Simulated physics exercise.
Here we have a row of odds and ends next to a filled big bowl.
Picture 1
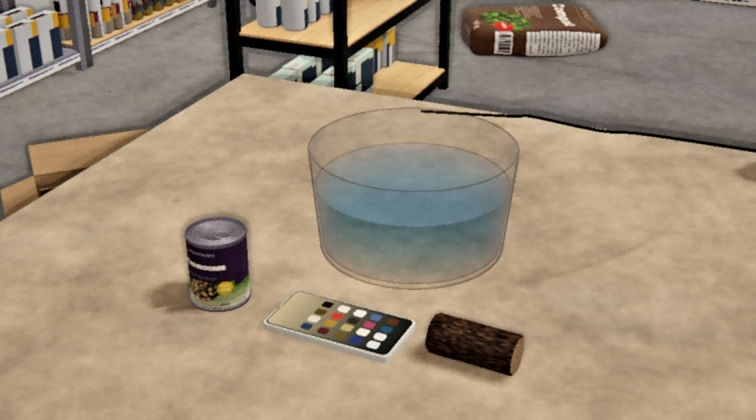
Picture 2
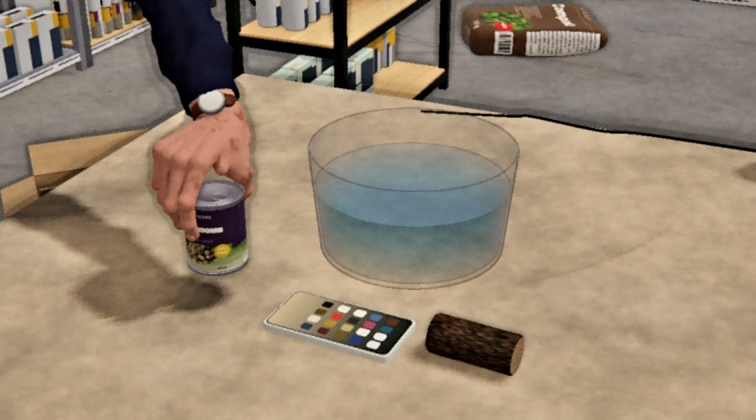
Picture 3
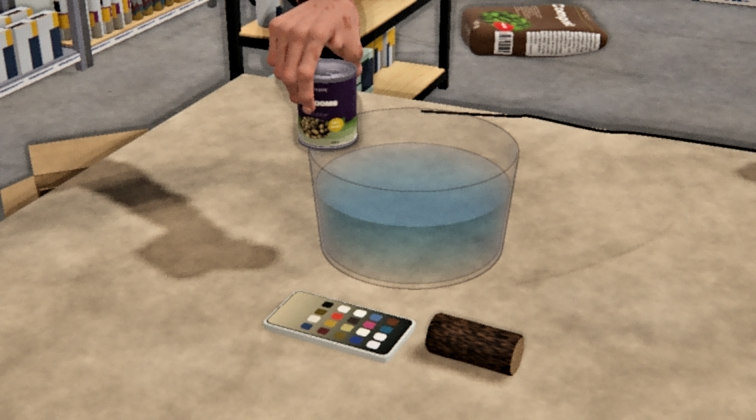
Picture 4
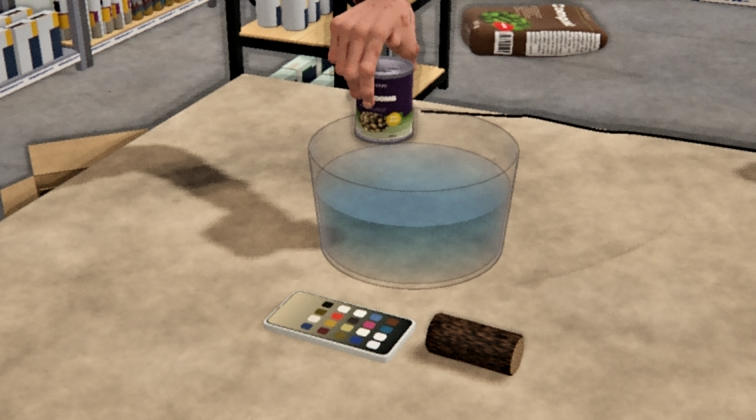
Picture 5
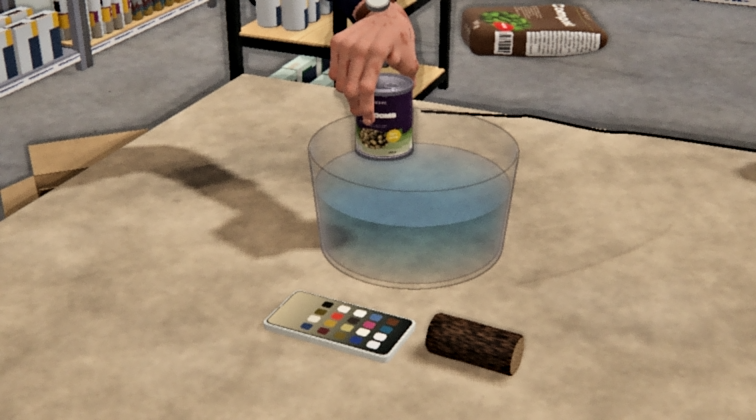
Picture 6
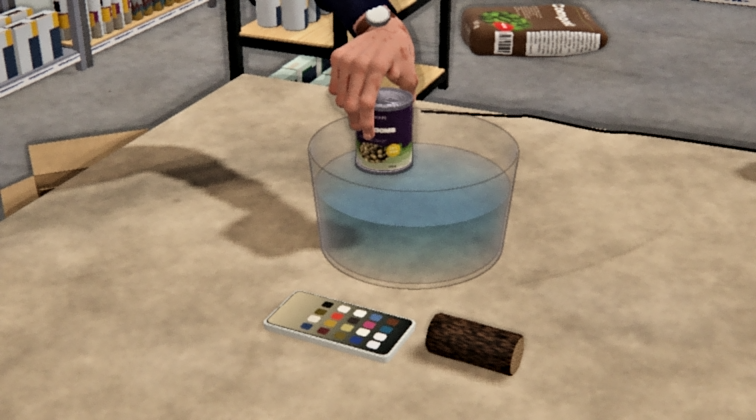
A hand lifts the tin of food and lowers it over the bowl of water.
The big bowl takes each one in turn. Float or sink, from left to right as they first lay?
Under; under; afloat.
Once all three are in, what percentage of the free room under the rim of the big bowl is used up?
By my reckoning, 24 percent.
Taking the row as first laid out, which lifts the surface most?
That would be the far-left body.
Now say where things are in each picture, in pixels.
The row from the left; tin of food (218, 264); phone (340, 325); piece of branch (474, 344), in the first frame.
A hand picks up the tin of food; tin of food (216, 227); piece of branch (474, 344), in the second frame.
It is carried over; tin of food (327, 104); phone (340, 325), in the third frame.
It is above the big bowl; tin of food (384, 100); piece of branch (474, 344), in the fourth frame.
It comes down; tin of food (384, 116); phone (340, 325), in the fifth frame.
It is just over the surface; tin of food (384, 130); phone (340, 325); piece of branch (474, 344), in the sixth frame.
Shortly, the tin of food ends at the bottom.
Then, the phone ends at the bottom.
At the finish, the piece of branch bobs at the top; afloat, piece of branch.
